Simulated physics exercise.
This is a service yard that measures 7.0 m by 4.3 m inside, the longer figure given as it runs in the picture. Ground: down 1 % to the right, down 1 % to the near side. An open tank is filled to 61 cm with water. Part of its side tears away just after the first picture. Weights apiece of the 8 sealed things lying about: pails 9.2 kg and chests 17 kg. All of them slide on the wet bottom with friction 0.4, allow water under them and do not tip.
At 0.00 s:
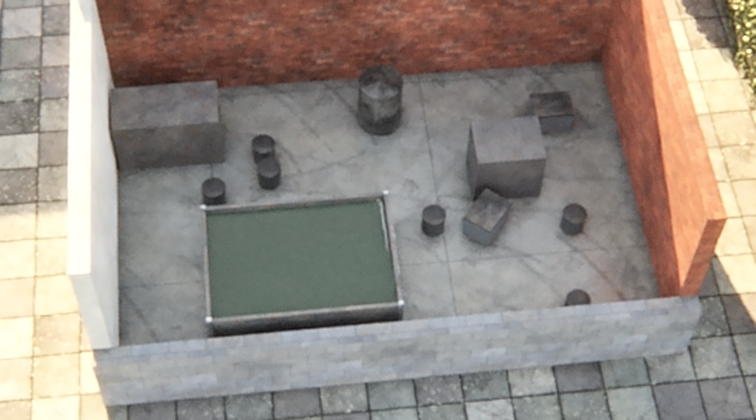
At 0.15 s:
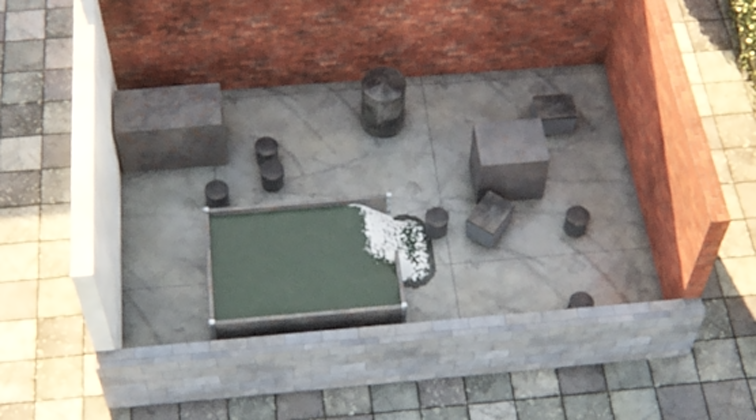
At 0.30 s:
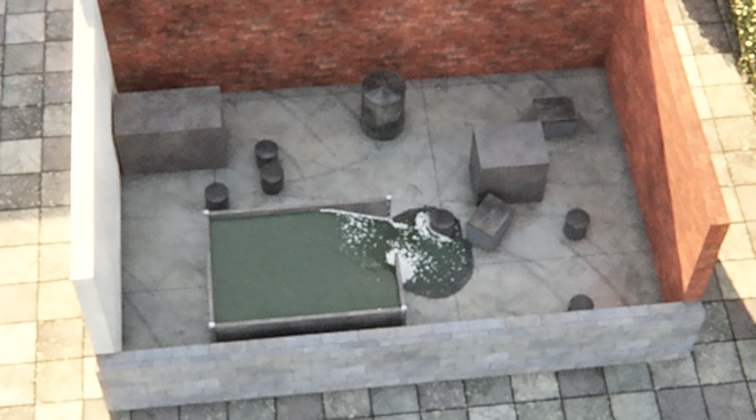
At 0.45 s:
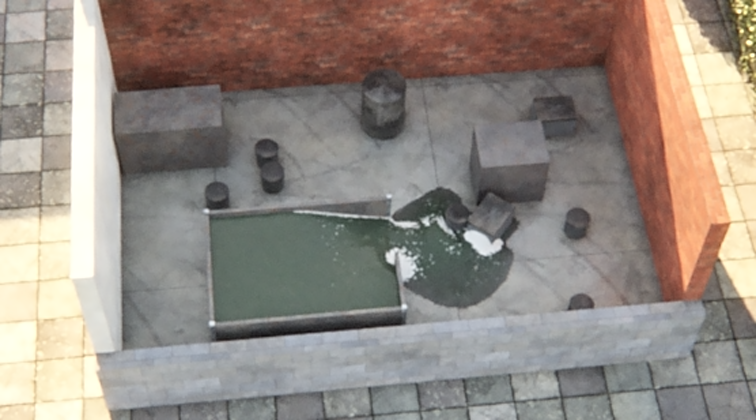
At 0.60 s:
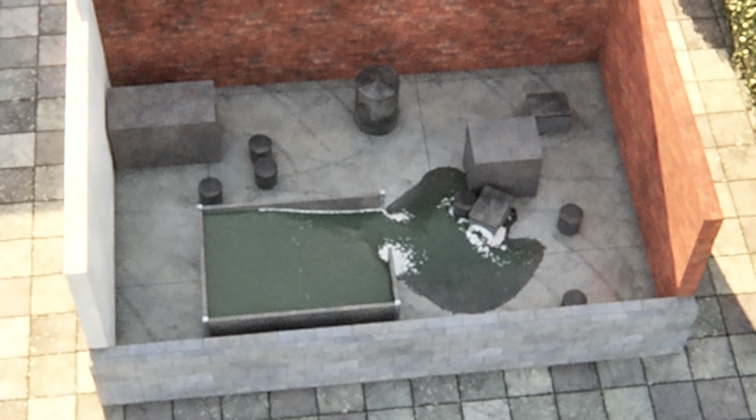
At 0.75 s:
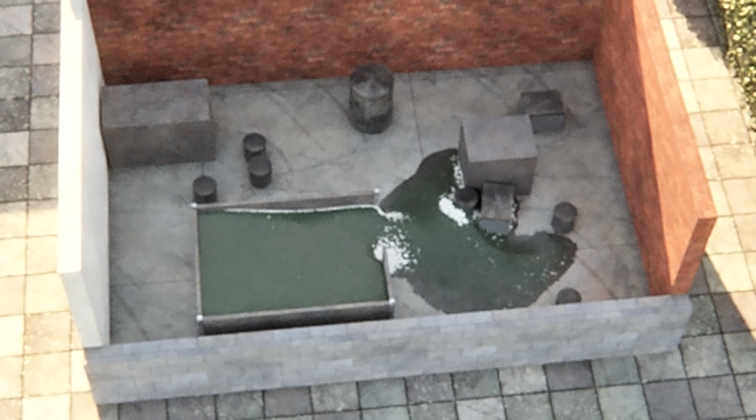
Open tank of green water bursting at its right side, water spreading across a walled yard and pushing a pail and chest.
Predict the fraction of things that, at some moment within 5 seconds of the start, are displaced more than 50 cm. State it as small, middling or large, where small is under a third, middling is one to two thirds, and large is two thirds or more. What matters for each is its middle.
Middling.
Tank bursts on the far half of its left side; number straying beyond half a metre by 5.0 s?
Then it comes to 2 of them.
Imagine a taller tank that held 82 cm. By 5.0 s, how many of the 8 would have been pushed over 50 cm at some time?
With that change, 5 of them.
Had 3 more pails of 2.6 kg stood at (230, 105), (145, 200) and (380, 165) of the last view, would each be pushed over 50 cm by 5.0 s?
First falls shy, second falls shy, third falls shy.
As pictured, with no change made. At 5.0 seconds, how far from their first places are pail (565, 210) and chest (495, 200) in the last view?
In turn: 60 cm, 250 cm.
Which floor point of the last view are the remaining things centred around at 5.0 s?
Mean position: Approximately (437, 169).
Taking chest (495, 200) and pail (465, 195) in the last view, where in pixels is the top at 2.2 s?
(610, 156) and (606, 194), roughly.
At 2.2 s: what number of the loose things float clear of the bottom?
At that time, 3.
After 1.1 s 2 of 8 are over 50 cm from their spots; 1 afloat.
After 2.2 s 4 of 8 are over 50 cm from their spots; 3 afloat.
After 3.5 s 4 of 8 are over 50 cm from their spots; 3 afloat.
After 5.0 s 5 of 8 are over 50 cm from their spots, and 5 have been at some point; 4 afloat.
